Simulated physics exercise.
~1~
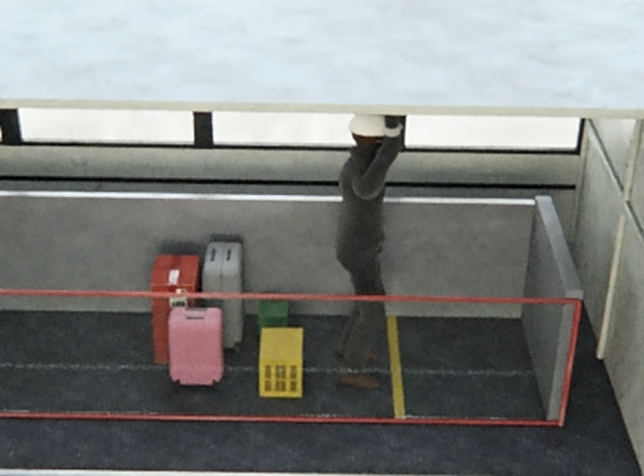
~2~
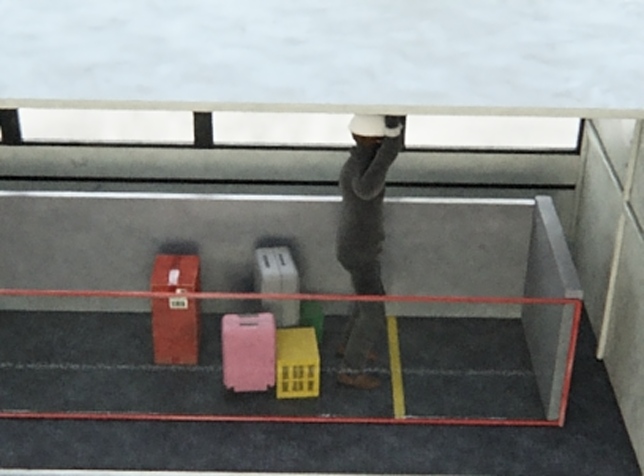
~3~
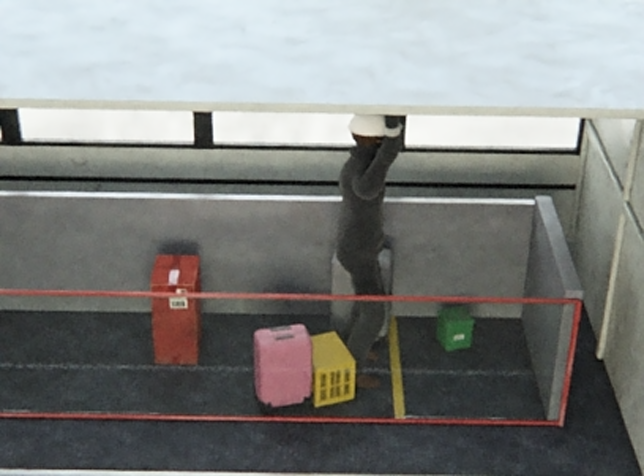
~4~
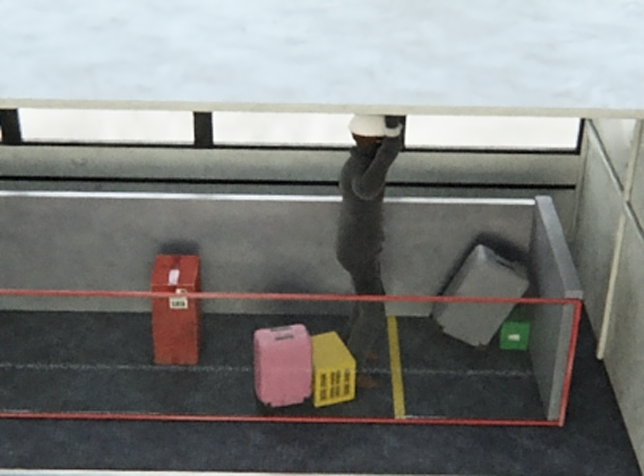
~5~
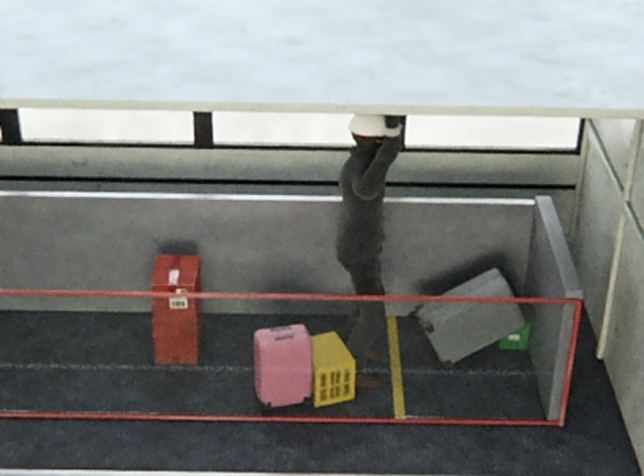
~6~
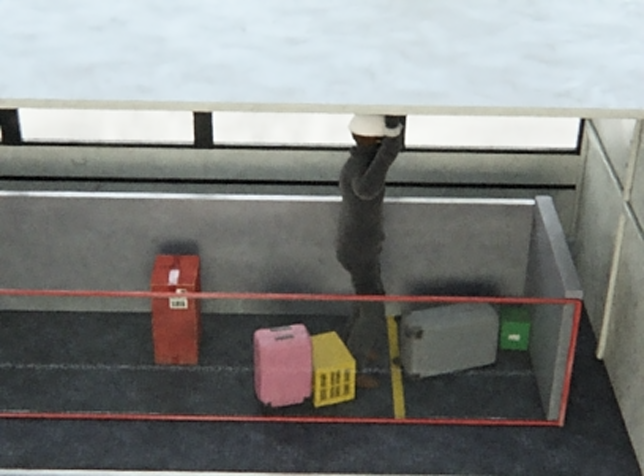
The grey case, green tub, pink case and yellow crate slid right past a standing person while the red bag stayed put; the grey case tipped onto its side beyond the yellow line near the tub, and the pink case and crate stopped short.
